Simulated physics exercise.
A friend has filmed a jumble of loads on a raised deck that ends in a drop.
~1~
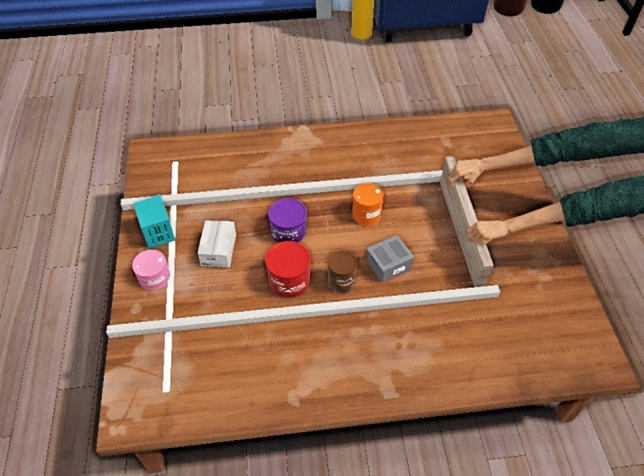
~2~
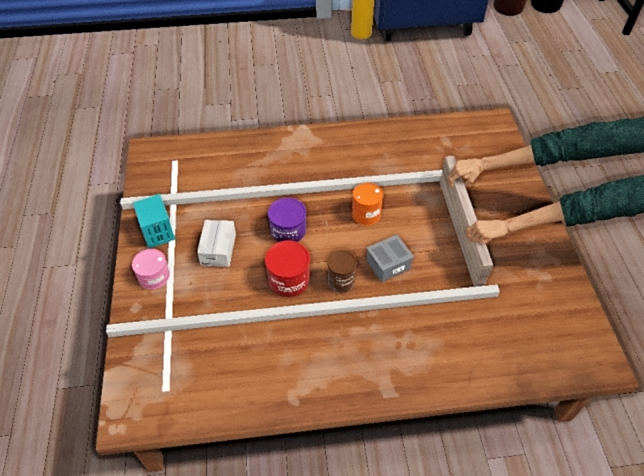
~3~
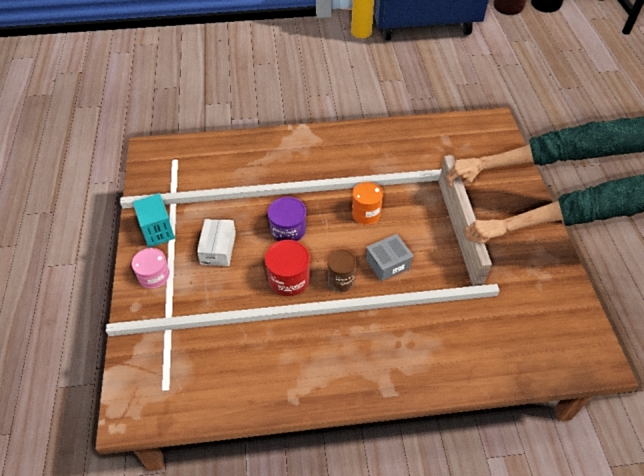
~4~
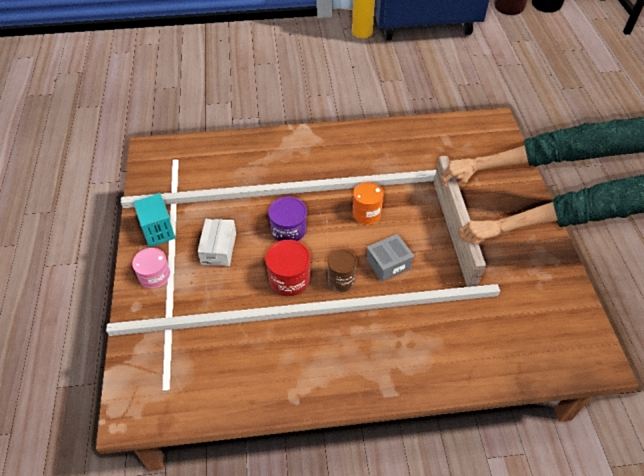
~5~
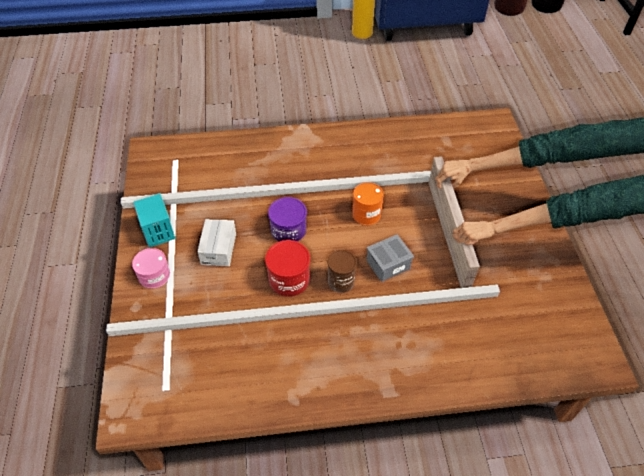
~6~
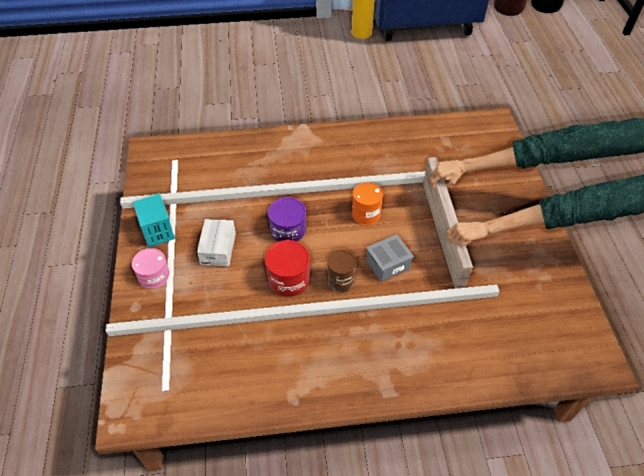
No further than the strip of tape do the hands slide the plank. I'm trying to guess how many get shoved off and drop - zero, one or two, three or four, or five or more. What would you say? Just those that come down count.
The push is going to send one or two over the edge.
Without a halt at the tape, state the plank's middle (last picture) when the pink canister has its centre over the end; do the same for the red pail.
Middle approx. at (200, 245), then approx. at (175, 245).
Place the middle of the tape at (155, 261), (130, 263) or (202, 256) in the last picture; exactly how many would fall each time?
In that order 4, 6 and 0.
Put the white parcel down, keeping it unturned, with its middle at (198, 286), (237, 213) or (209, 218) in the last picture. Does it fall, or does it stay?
Taking the starts in order, it falls away, then keeps its place, then keeps its place.
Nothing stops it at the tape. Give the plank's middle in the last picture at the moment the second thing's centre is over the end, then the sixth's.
About (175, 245), then (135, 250).
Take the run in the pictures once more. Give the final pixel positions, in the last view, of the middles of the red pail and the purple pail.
Red pail: (105, 291); purple pail: (150, 245).
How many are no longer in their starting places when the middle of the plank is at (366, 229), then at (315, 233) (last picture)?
At the first point the count is 3, at the second it's 5.
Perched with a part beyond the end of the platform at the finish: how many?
Overhanging ones - 3.
Soon after, none off yet; pink canister at rest near (151, 268); turquoise crate at rest near (154, 221); white parcel at rest near (217, 243).
After that, none off yet; pink canister at rest near (151, 268); turquoise crate at rest near (154, 221); white parcel displaced about its own width near (191, 250).
In the end, the number that fall off is one or two; gone, pink canister.
